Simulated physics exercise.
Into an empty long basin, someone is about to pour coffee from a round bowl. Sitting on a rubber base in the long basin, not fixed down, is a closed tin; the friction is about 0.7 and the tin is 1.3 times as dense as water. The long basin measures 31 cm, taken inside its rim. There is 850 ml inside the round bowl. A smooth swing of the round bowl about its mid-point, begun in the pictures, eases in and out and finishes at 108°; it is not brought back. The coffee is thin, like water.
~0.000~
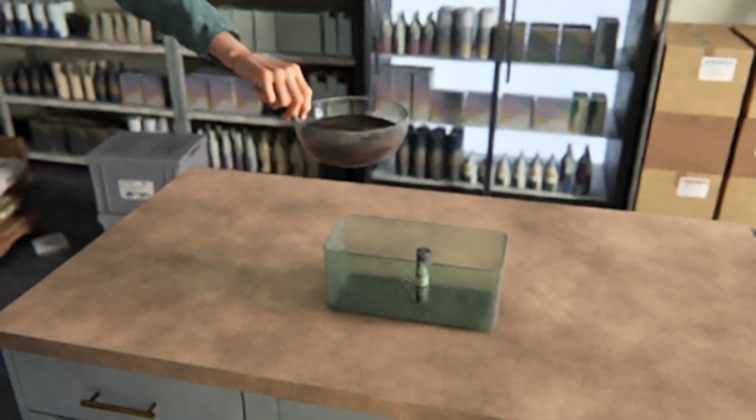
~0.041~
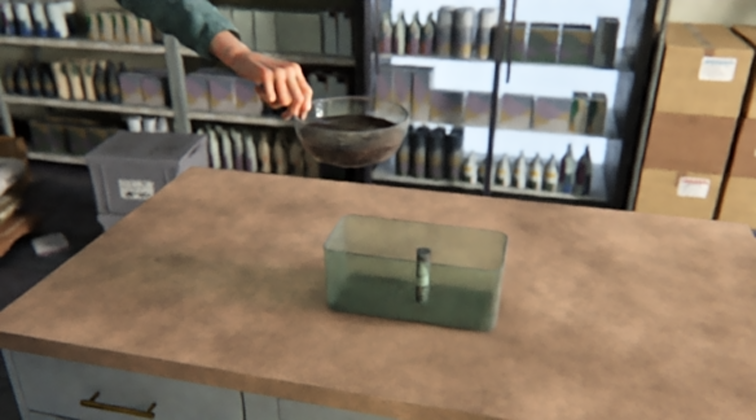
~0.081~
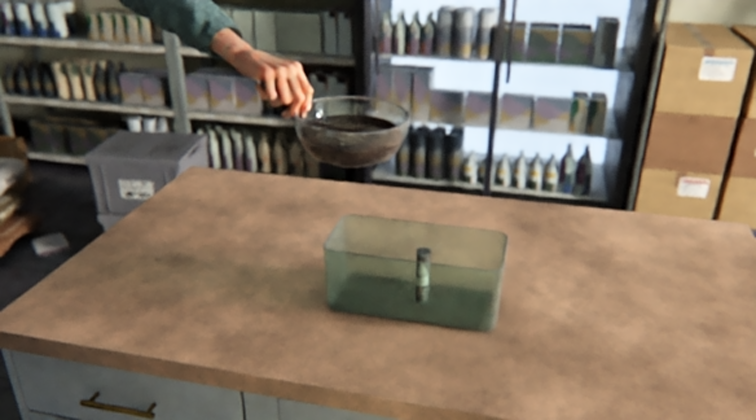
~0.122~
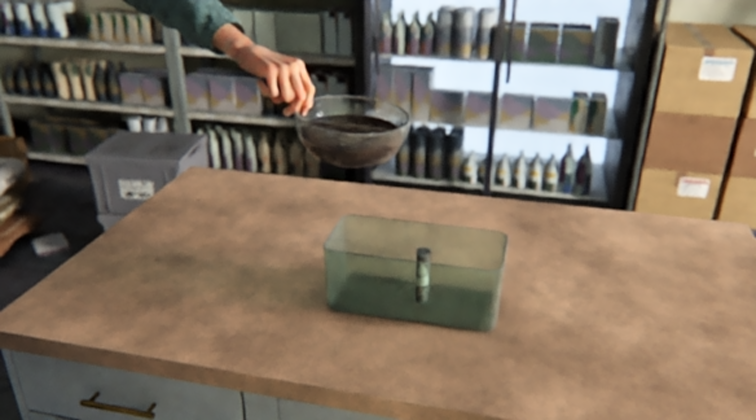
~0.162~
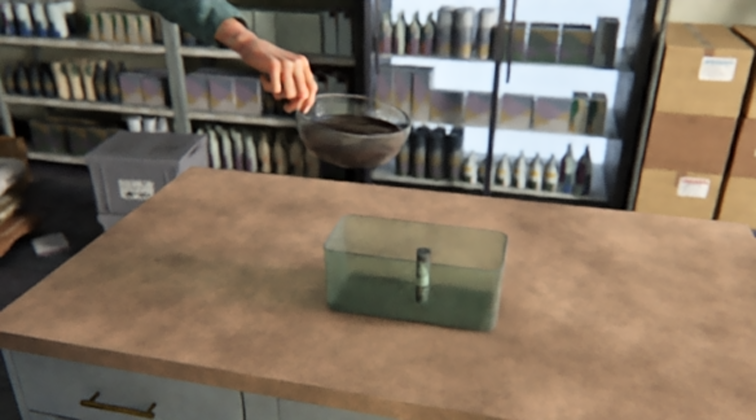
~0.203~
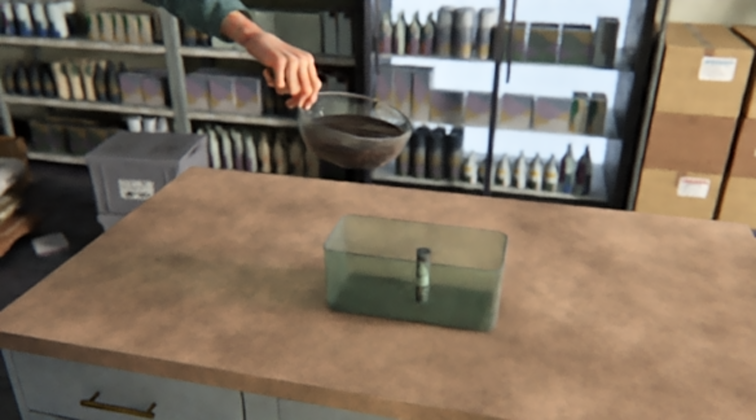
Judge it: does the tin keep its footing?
Yes, it keeps its footing.
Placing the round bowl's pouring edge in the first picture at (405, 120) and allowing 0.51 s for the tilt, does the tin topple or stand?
Then the tin comes down.
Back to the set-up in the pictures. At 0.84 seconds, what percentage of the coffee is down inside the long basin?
Around 88 parts in a hundred.
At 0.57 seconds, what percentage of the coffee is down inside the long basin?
Close to 9 in a hundred.
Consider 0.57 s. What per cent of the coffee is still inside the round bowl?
38 %.
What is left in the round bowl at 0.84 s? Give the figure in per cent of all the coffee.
I reckon near 2 per cent still sits there.
By 0.57 s the tilt is 73° and 39 per cent is still to pour; the tin stands where it began.
By 0.84 s the tilt is 106° and 2 per cent is still to pour; the tin stands where it began.
By 1.12 s the tilt is 108° and 0 per cent is still to pour; the tin stands where it began.
By 1.43 s the tilt is 108° and 0 per cent is still to pour; the tin stands where it began.
At rest the tin stands where it began.
